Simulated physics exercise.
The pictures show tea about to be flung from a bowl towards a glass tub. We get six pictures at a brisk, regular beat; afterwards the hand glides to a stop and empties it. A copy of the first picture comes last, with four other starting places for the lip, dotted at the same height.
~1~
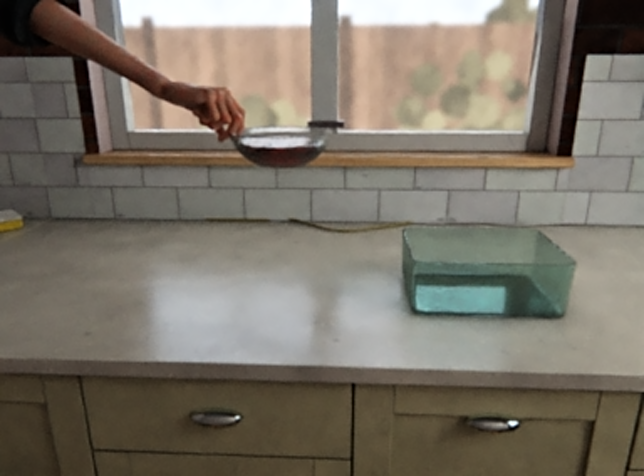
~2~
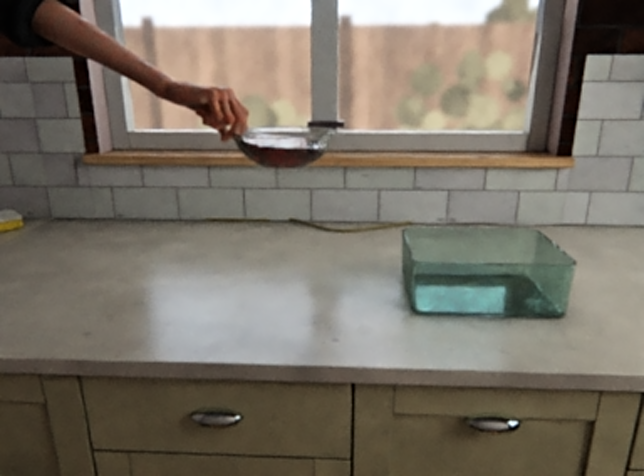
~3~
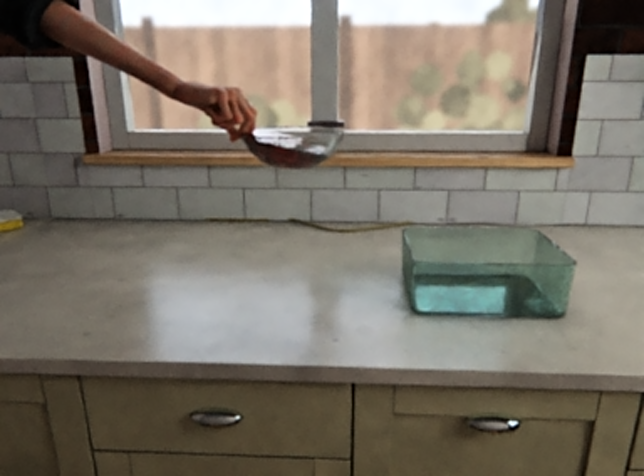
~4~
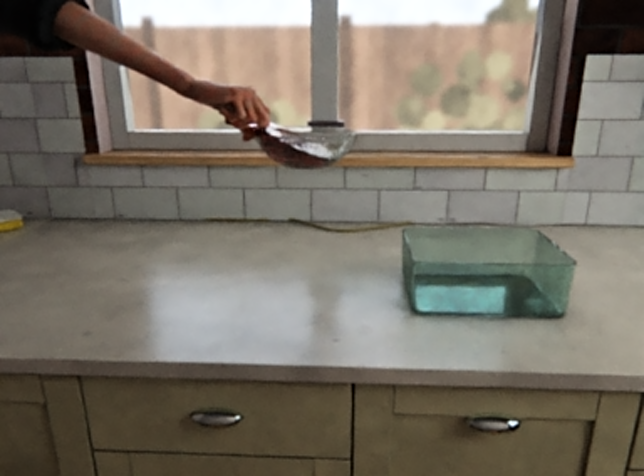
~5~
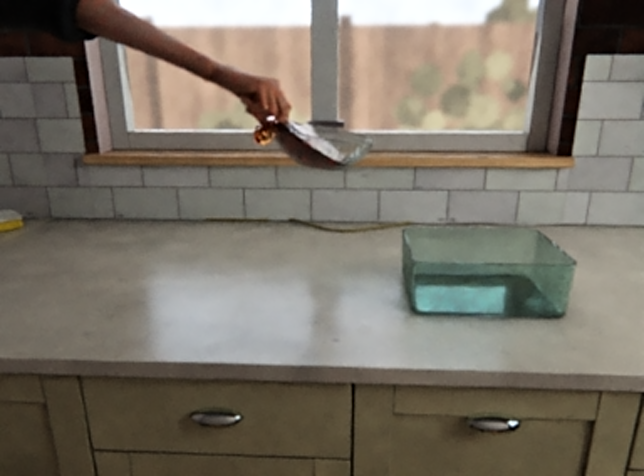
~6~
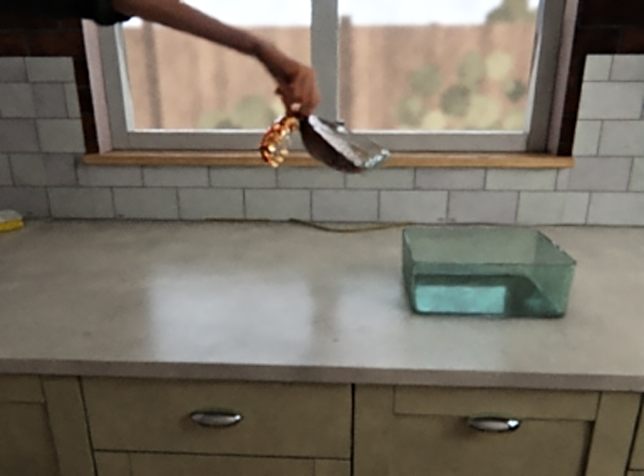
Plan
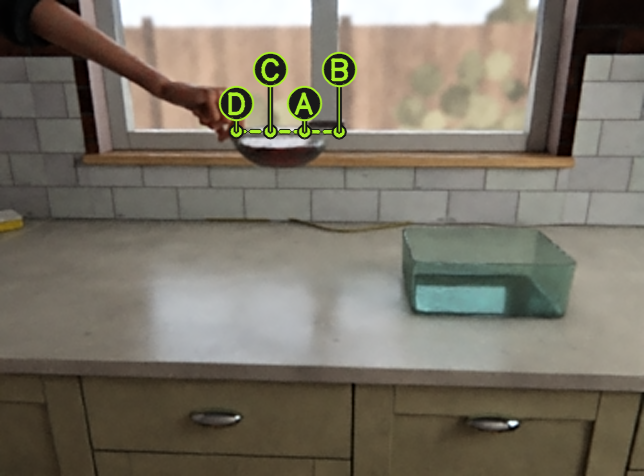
The clip shows a hand holding a clear bowl of dark liquid above a counter, moving it right and tilting its right side down as amber liquid comes over the left rim, while a glass tub sits still at right.
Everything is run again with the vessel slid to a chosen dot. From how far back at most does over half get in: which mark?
I would pick place A.
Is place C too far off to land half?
Yes, that goes wrong.
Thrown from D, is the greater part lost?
Yes, that goes wrong.
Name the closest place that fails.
The answer is C.
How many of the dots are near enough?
Two.
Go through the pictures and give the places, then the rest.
Upright, lip at (331, 131); tub from (411, 312) to (565, 316); nothing has left yet.
Upright, lip at (334, 131); nothing has left yet.
Upright, lip at (342, 131); tea is over the rim, down to (249, 131).
Upright, lip at (356, 132); tea is over the rim, down to (256, 133).
Tipped about 9°, lip at (373, 139); tea is over the rim, down to (266, 141).
Tipped about 24°, lip at (390, 154); tea is over the rim, down to (278, 162).
On the marked copy, A at (304, 131); B at (339, 131); C at (270, 131); D at (236, 131).
With A, about 65 % lands in the tub, 25 % falls short and 9 % goes beside or beyond.
With B, about 67 % lands in the tub, 16 % falls short and 18 % goes beside or beyond.
With C, about 28 % lands in the tub, 66 % falls short and 6 % goes beside or beyond.
With D, about 0 % lands in the tub, 98 % falls short.
